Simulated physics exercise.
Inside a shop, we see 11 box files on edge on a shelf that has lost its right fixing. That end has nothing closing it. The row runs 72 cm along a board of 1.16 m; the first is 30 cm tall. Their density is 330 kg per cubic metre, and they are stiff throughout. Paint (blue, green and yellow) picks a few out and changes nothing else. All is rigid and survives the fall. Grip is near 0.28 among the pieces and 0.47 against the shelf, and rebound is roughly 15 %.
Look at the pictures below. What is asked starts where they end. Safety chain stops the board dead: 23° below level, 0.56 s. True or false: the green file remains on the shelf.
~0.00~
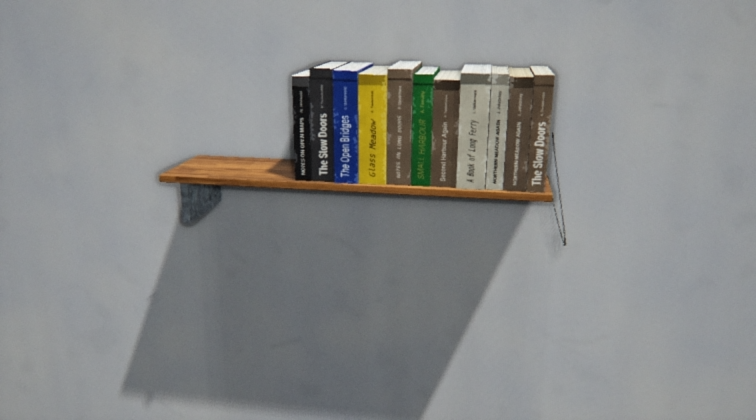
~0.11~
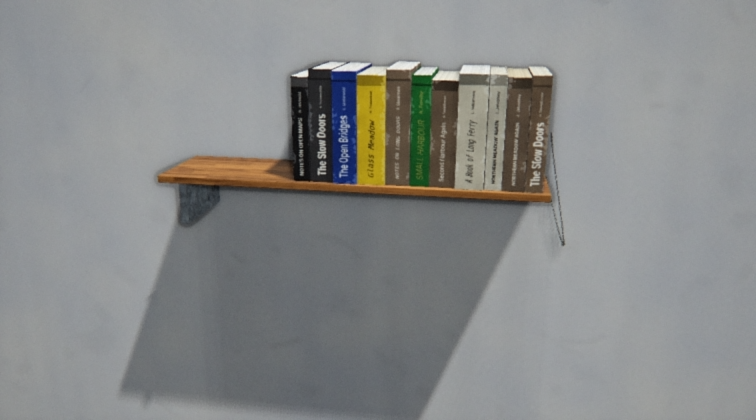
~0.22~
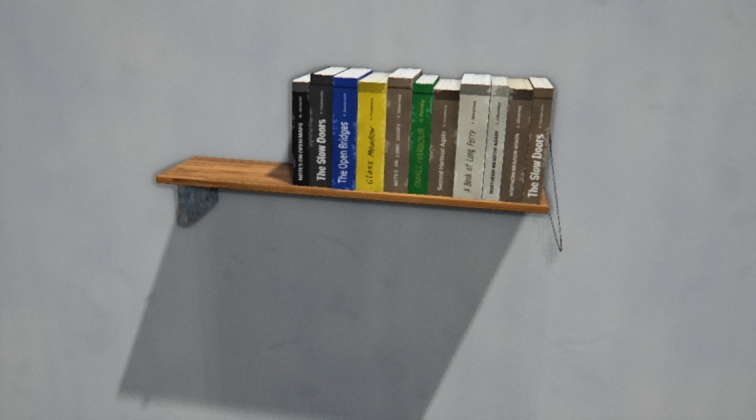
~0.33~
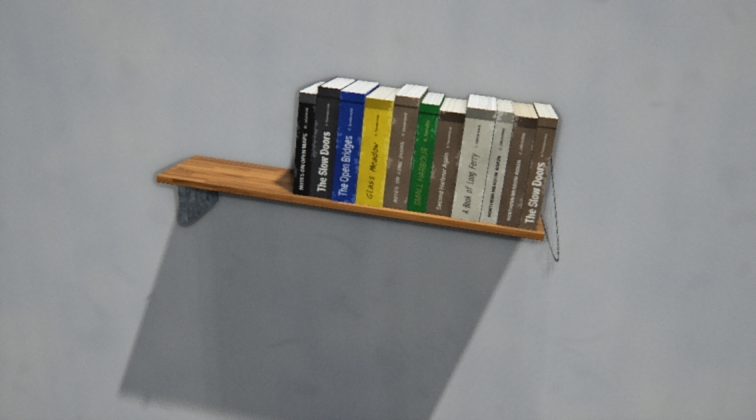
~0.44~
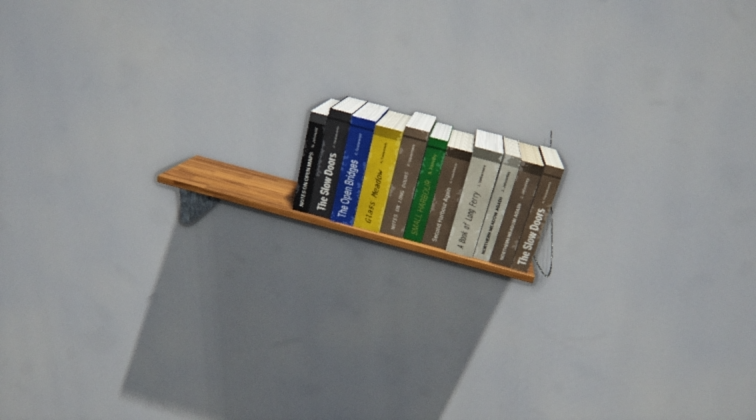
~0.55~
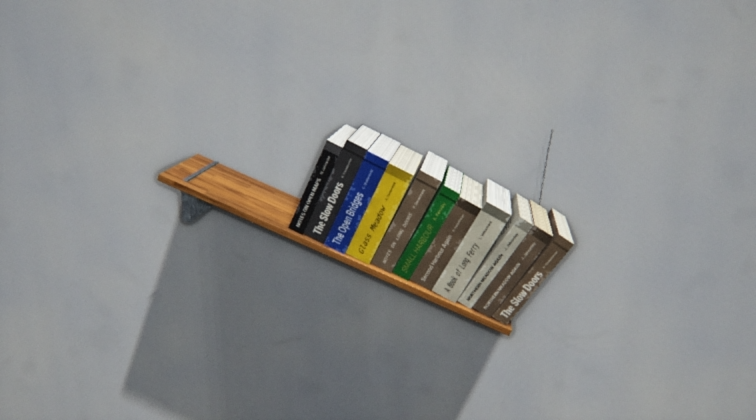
False.
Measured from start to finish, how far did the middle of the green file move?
Around 140 cm, start to finish.
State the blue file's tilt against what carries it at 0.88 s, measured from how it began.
About 50 degrees.
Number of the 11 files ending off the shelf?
Count: 10.
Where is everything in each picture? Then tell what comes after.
In the first picture (we follow the side turned to the camera; leans and shifts are taken against what carries them), shelf's free end (541, 198) slope 0°; green file (422, 132); yellow file (372, 131); blue file (345, 129); no piece has moved.
The second picture shows shelf's free end (540, 198) slope 0°; green file (421, 132).
The third picture shows shelf's free end (537, 210) slope 2°; green file (420, 140).
The fourth picture shows shelf's free end (533, 236) slope 6°; green file (423, 159).
The fifth picture shows shelf's free end (524, 278) slope 13°; green file (425, 191).
The sixth picture shows shelf's free end (501, 329) slope 22°; green file (426, 235) tipped 6°; blue file (356, 204); yellow file (379, 215); steepest lean 11°, the file at (532, 281); 8 stirred so far.
Around 0.88 s, 2 of the 11 files off the shelf; green file tipped 48°; yellow file tipped 48°.
Around 1.84 s, 7 of the 11 files off the shelf; green file upside down; yellow file upside down.
Finally (2.7 s), 10 of the 11 files off the shelf; green file upside down; yellow file on its side; blue file on its side.
